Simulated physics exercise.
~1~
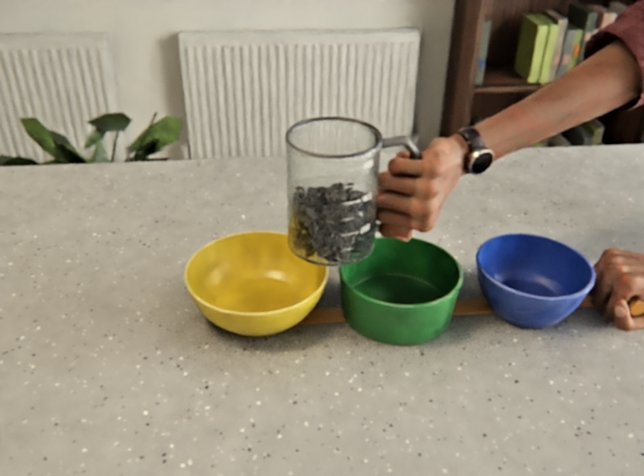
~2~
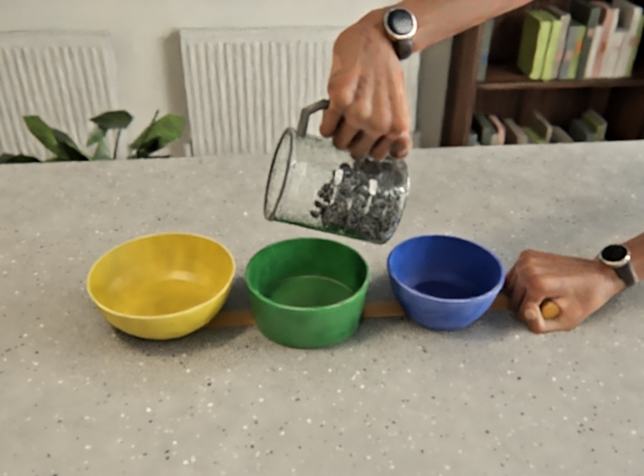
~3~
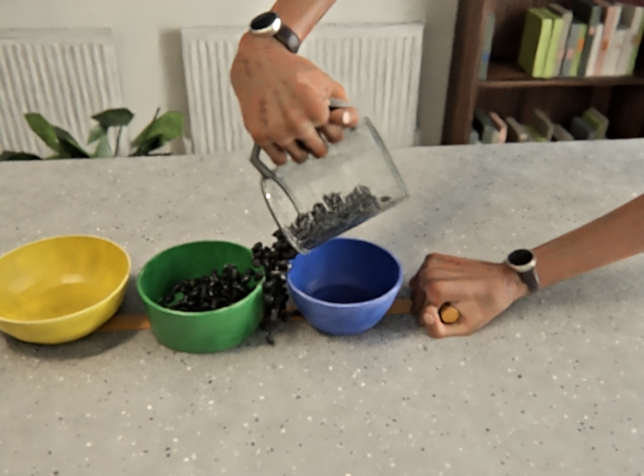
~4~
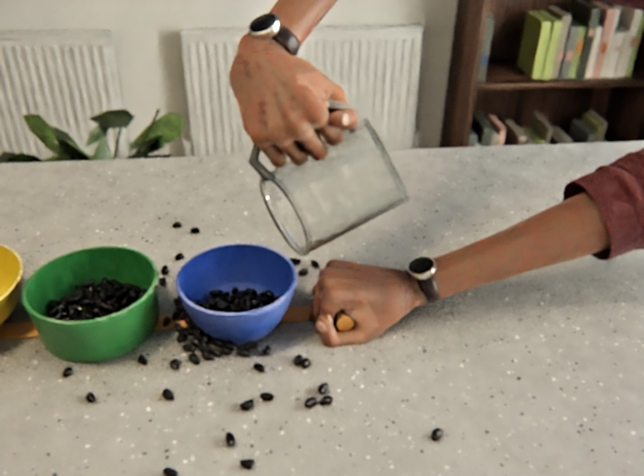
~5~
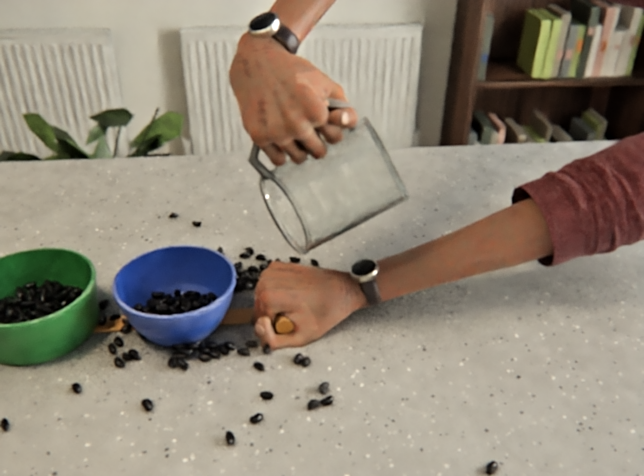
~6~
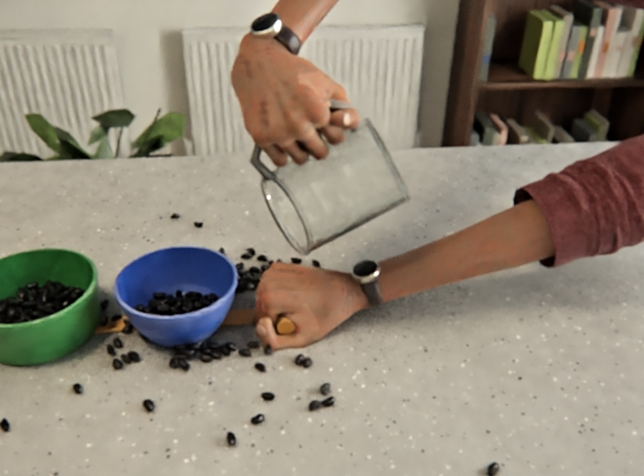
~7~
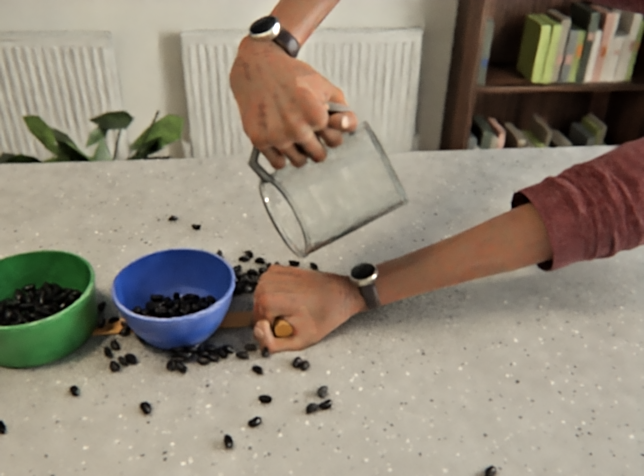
At first, one hand holds a clear jug of black beans above a grey speckled tabletop, while another grips a strip beneath a yellow bowl, a green dish and a blue bowl. The lower hand draws the row to the left as the jug tips onto its side. The jug tilts further and beans pour into the green dish, then down the gap between it and the blue bowl. Beans also land in the blue bowl, and others scatter across the table as the yellow bowl slides out of view. Finally the row halts, with beans in both remaining vessels and around them, under the empty, tilted jug.
